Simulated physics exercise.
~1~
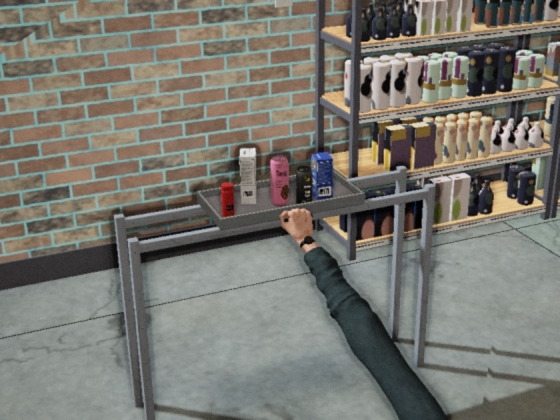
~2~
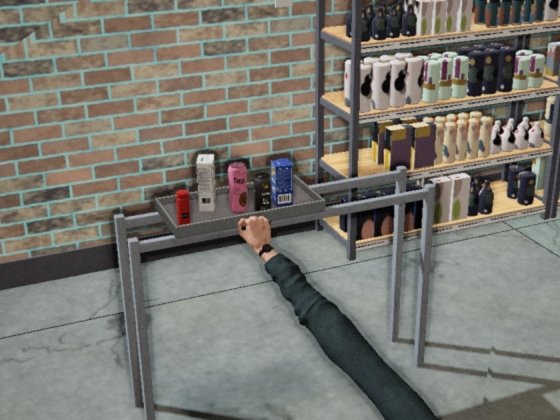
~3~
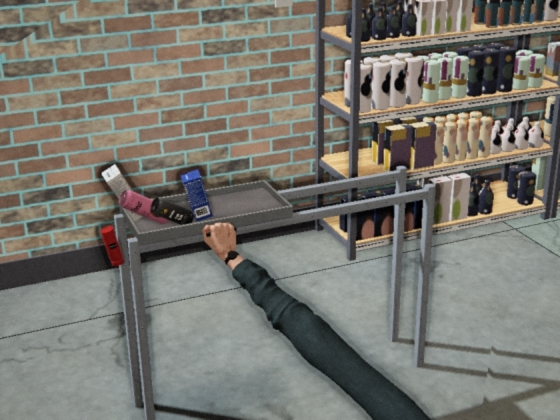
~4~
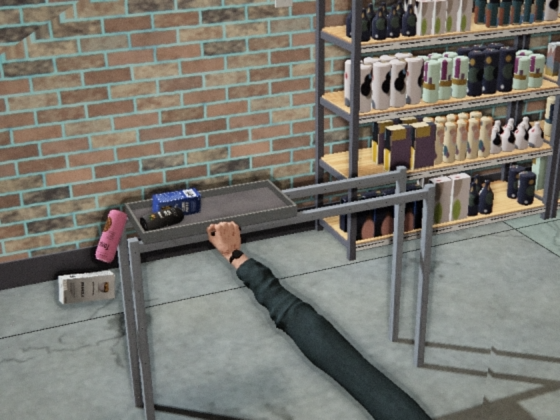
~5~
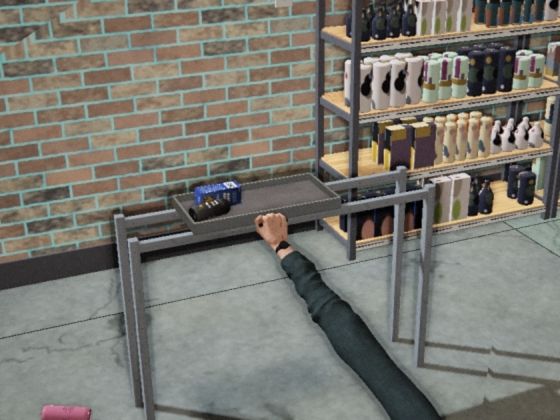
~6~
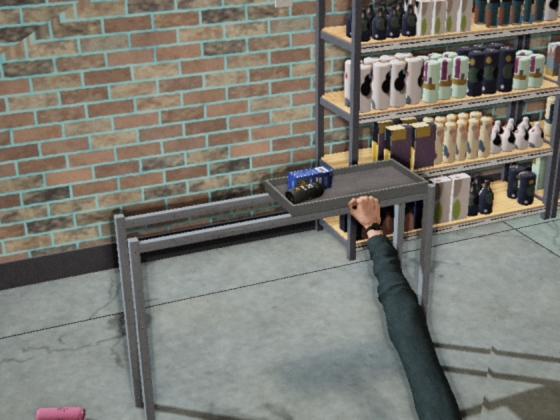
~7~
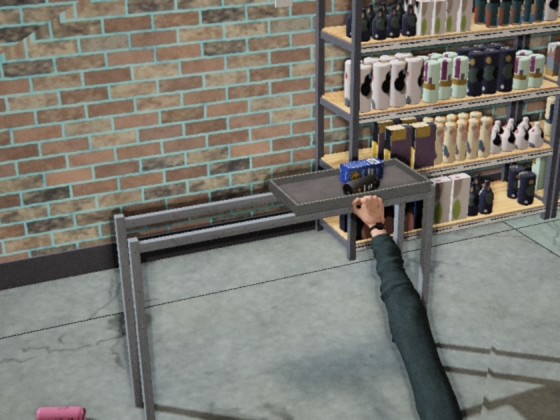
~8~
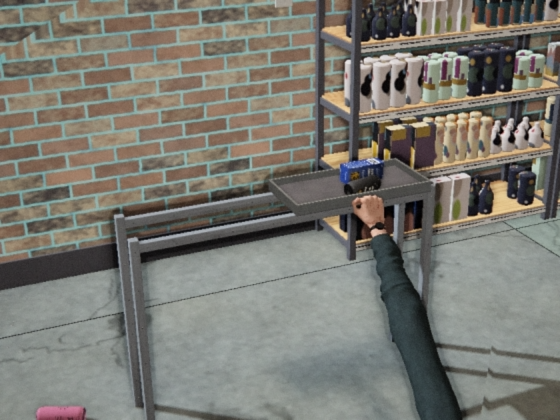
In a store-like room with a brick wall and a grey floor, seen from above at an angle, a sleeved arm holds a grey tray on a metal frame beside stocked shelves. On the tray stand a red container, a white packet, a pink can, a black can and a blue carton. The hand slides the tray left, and the items tip as the red one drops off the left end. The white packet and pink can fall next, while the blue and black items topple. The hand then moves the tray right to the far end, where those two slide across it and rest, still aboard, with the pink can lying on the floor.
